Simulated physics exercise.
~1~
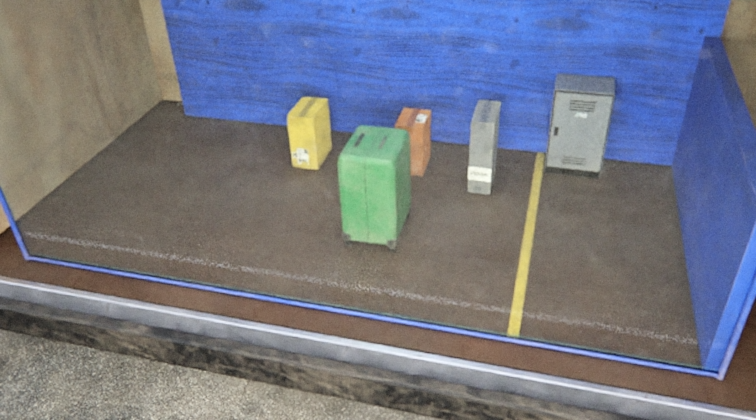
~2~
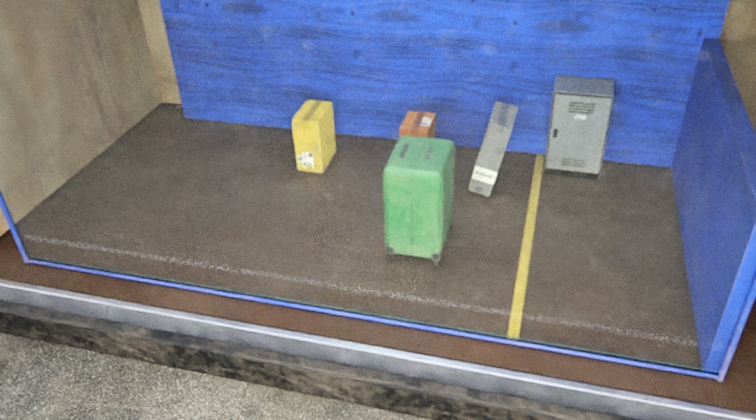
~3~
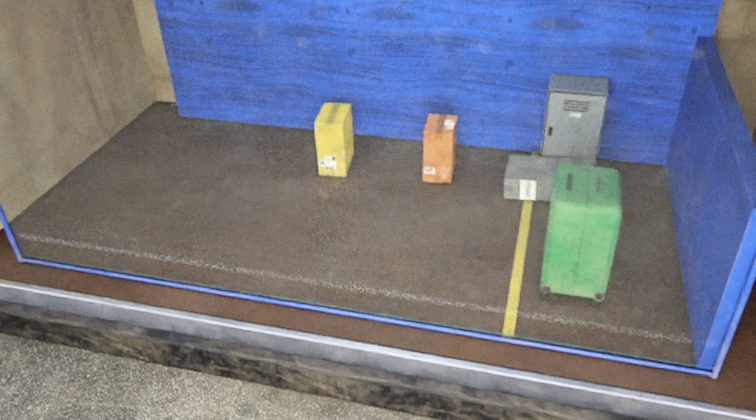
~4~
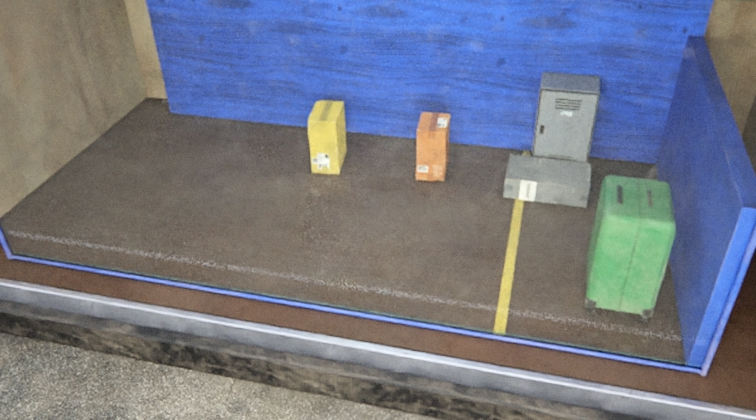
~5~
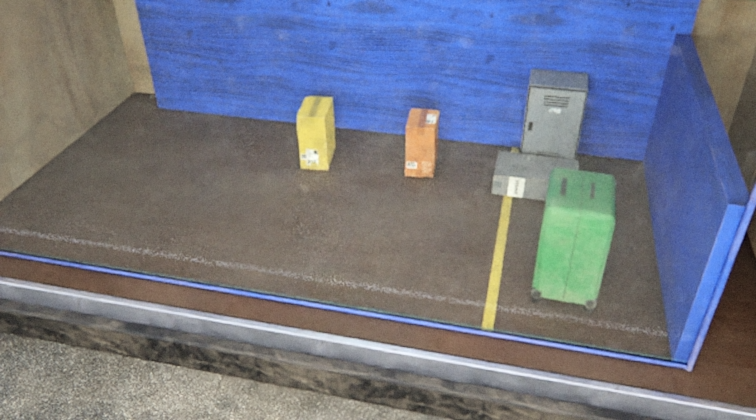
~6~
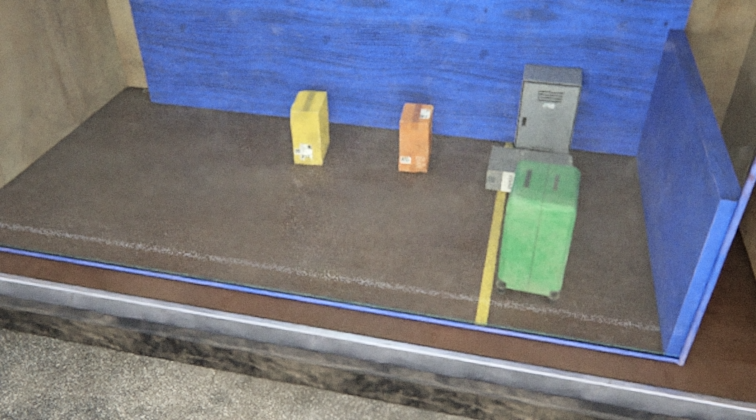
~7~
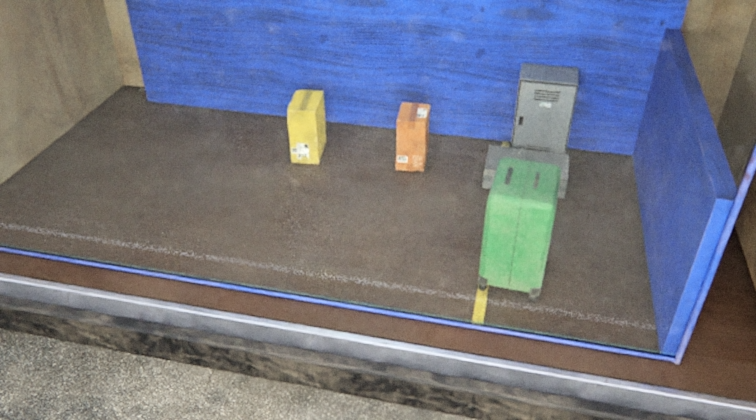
A green wheeled case rolled right across the bay while a tall grey box tipped over onto its side across the yellow line, then the case rolled back left and ended in front of the fallen box, with the yellow and orange packs still upright.
